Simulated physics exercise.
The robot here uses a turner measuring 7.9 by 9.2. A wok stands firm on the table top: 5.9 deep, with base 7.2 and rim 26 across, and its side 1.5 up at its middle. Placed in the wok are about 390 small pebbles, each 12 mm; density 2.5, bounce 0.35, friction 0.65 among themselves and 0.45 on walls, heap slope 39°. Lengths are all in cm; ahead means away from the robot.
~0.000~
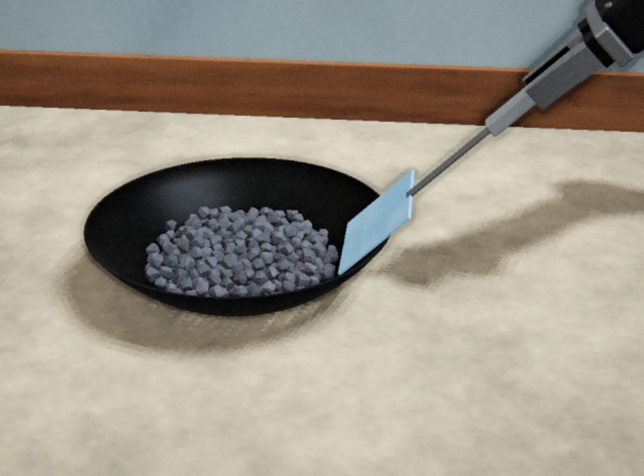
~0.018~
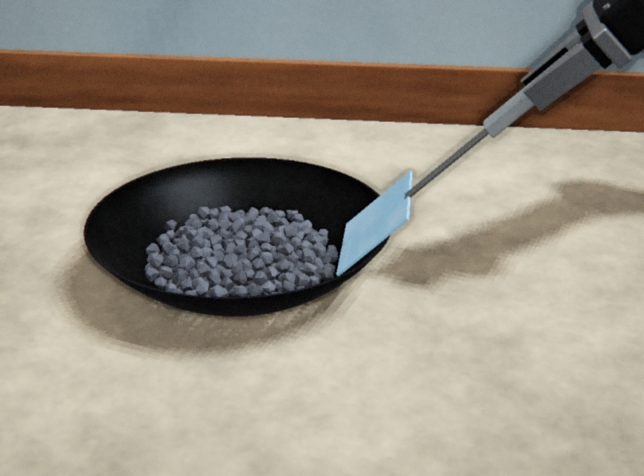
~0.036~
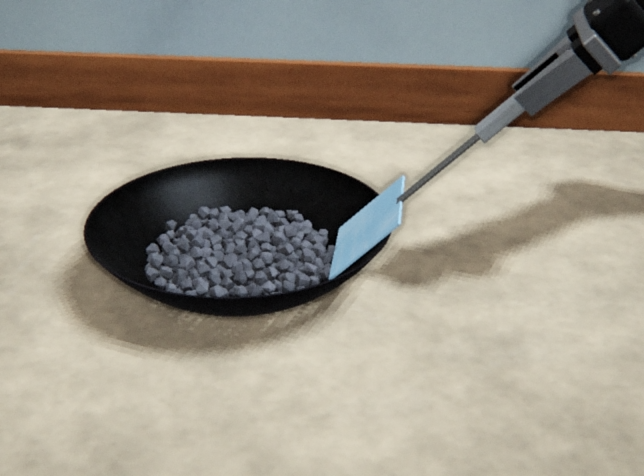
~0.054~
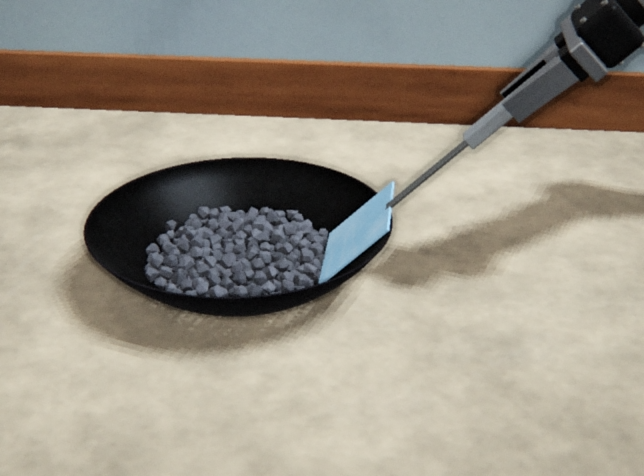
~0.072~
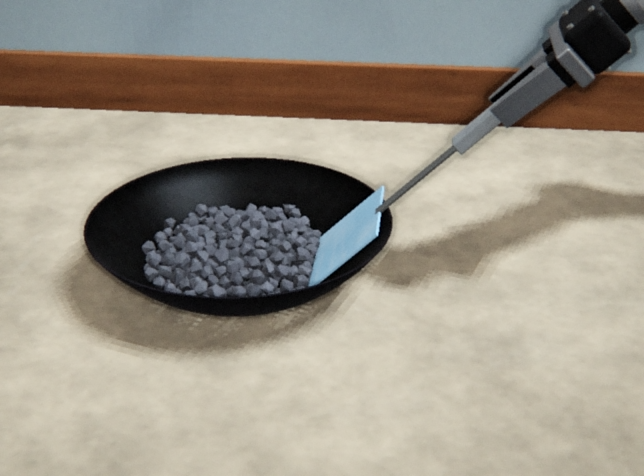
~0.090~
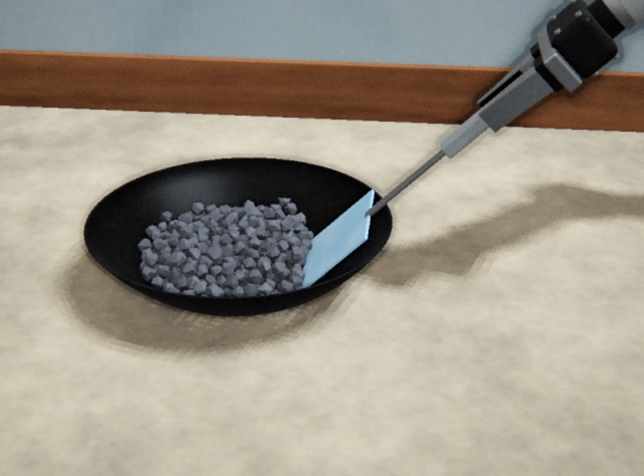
A robot arm's light blue turner, tilted at the right side of a black wok, slid slowly left and downward inside it, then pressed against the heap of gray pebbles and nudged them slightly left.
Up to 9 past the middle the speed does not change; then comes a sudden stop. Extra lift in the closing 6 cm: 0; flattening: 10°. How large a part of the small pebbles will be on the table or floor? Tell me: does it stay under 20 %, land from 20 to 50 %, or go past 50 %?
It lands from 20 to 50 %.
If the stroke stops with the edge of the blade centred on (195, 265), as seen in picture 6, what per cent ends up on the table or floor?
My guess is roughly 10 percent.
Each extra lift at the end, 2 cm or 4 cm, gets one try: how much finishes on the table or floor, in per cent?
Near 45 and 35 percent respectively.
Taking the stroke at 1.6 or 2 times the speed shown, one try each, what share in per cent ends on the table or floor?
45 and 55 %.
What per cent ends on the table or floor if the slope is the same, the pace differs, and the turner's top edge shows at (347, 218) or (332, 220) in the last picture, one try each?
First try around 45 %, second try around 55 %.
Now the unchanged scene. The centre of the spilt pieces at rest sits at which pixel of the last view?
Roughly at (37, 260) in the final view.
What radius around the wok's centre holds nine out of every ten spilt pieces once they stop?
I'd put it at about 25 centimetres.
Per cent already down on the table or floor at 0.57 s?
Some 35 per cent.
By 0.20 s, sloping 45°, highest piece 6 above the table; 392 in the wok.
By 0.31 s, sloping 41°, highest piece 9 above the table; 375 in the wok, 17 on the blade or in flight.
By 0.57 s, sloping 35°, highest piece 8 above the table; 243 in the wok, 142 on the table or floor, 7 on the blade or in flight.
By 1.62 s, sloping 35°, highest piece 8 above the table; 242 in the wok, 150 on the table or floor.
Final count, 242 in the wok, 150 on the table or floor. That is 38 % on the table or floor.
